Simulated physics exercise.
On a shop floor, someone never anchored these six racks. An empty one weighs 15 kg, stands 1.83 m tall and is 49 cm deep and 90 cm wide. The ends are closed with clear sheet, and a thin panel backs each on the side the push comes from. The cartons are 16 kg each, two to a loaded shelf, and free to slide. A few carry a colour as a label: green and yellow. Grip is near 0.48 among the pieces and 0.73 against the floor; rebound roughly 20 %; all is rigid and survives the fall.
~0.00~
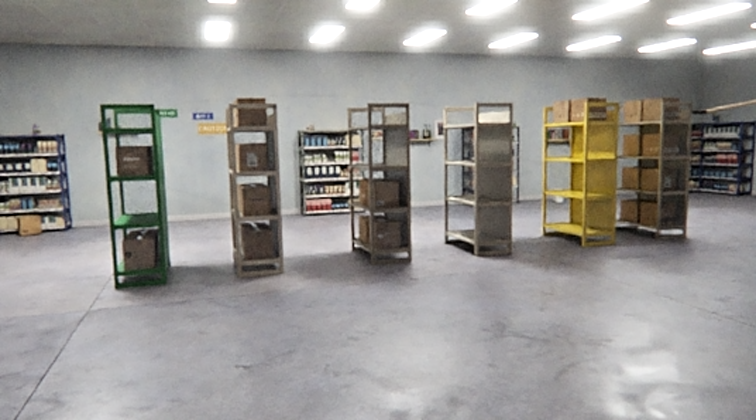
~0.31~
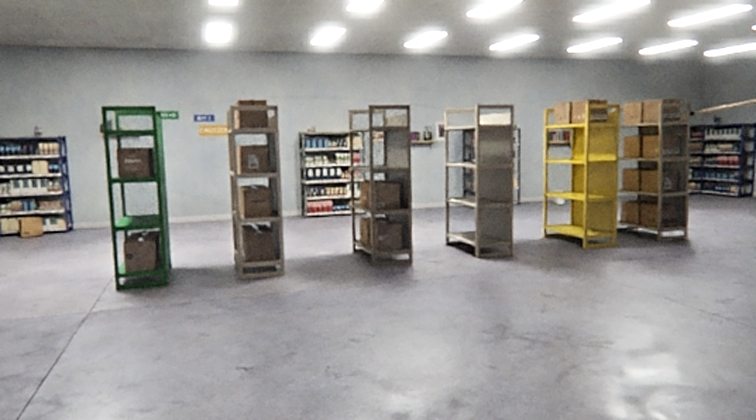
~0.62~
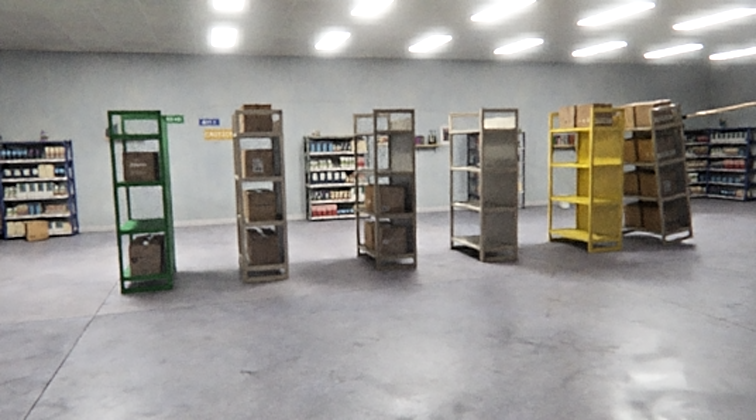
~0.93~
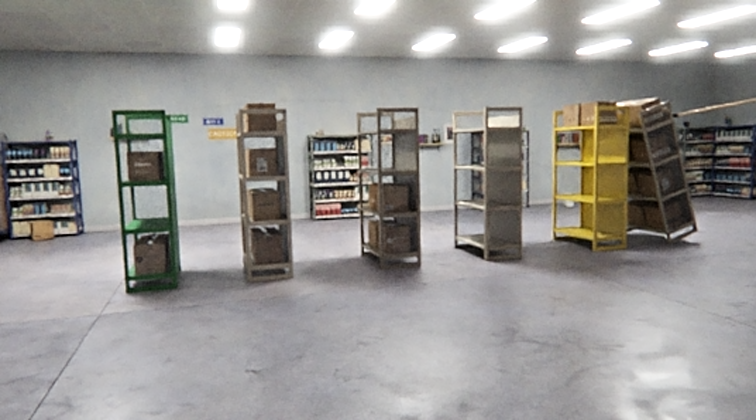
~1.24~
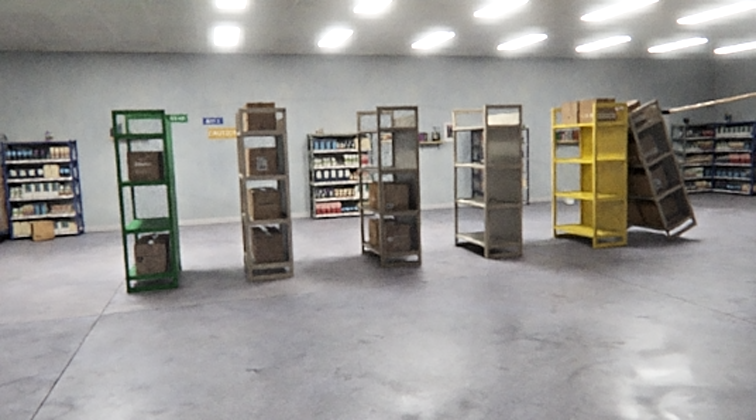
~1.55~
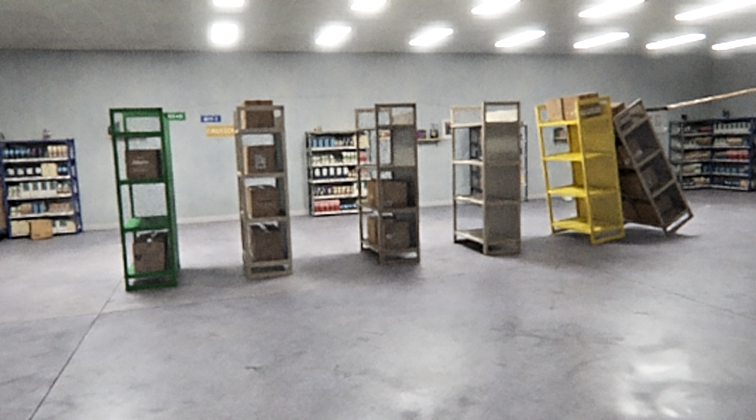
Pole at right pushing the rightmost of six carton shelving units, tilting it left against the yellow unit, which then leans left.
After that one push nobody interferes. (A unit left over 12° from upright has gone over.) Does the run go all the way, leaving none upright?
Here no, some stay up.
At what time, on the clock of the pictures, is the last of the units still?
Around 4.0 s.
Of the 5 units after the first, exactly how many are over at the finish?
The count is 3.
By 1.74 s, 4 cartons spilt or dropped; 1 of the 5 other units over; yellow unit tilted 16°.
By 1.98 s, 6 cartons spilt or dropped; 1 of the 5 other units over; yellow unit tilted 34°.
By 2.30 s, 10 cartons spilt or dropped; 2 of the 5 other units over; yellow unit tilted 60°.
By 2.82 s, 12 cartons spilt or dropped; 3 of the 5 other units over; yellow unit tilted 67°.
When it is over (4.1 s), 14 cartons spilt or dropped; 3 of the 5 other units over; yellow unit tilted 67°; green unit unmoved. Two left standing. In pixels of the last frame, middles, yellow unit near (521, 200), green unit near (148, 196).
